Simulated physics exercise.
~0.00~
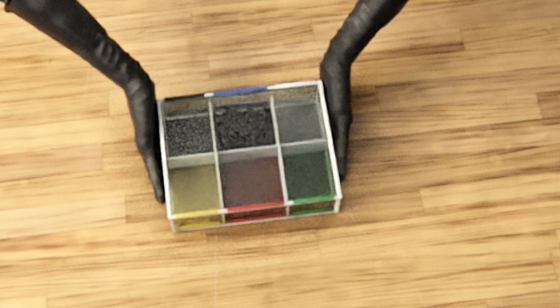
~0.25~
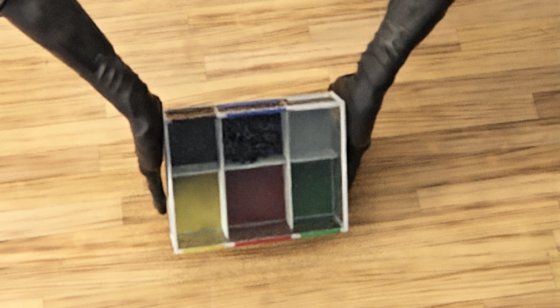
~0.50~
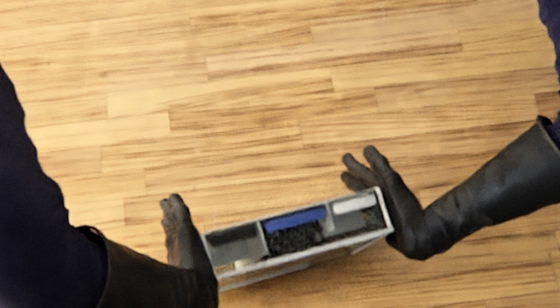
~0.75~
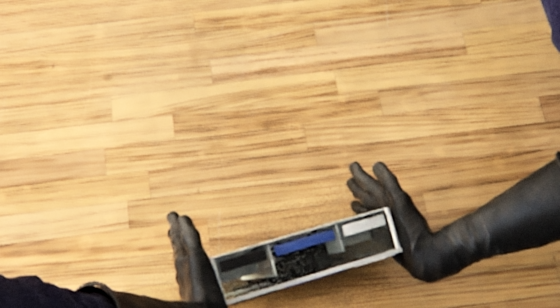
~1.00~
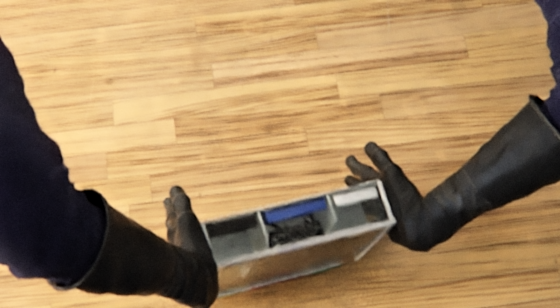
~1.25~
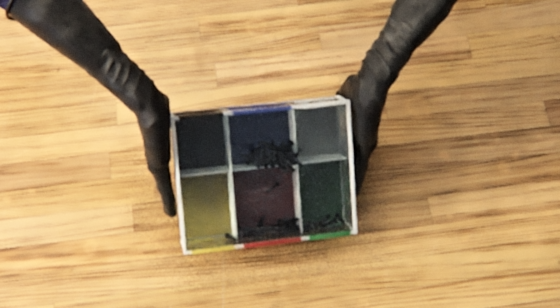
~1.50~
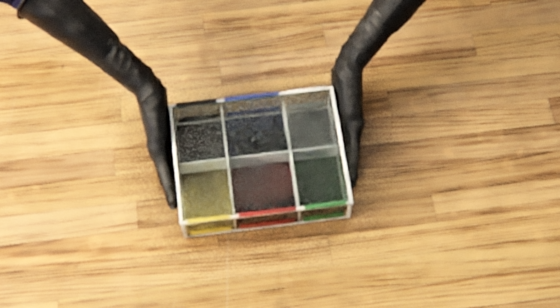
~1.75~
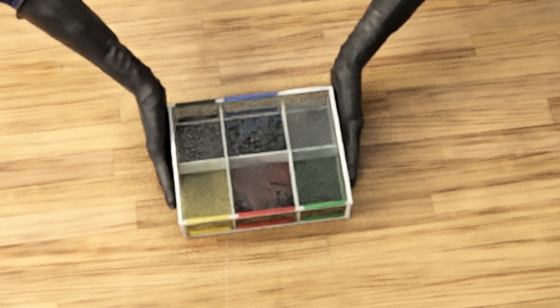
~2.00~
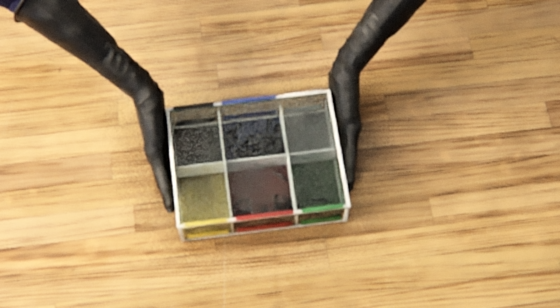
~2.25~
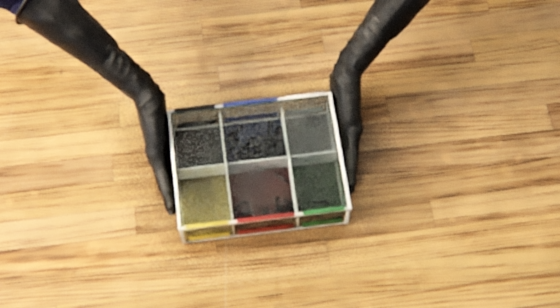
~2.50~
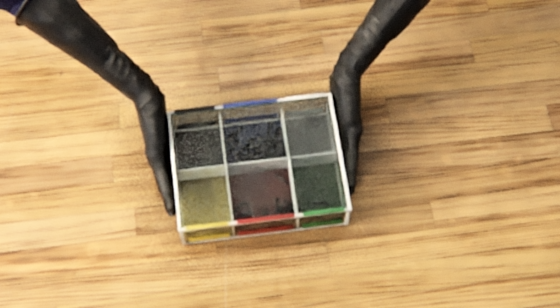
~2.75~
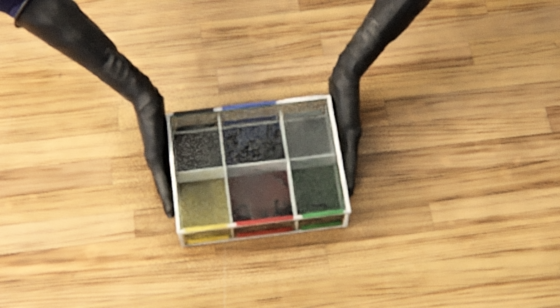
Black-gloved hands tipping a six-compartment box with small black pieces steeply up, then laying it flat again on a wooden surface.
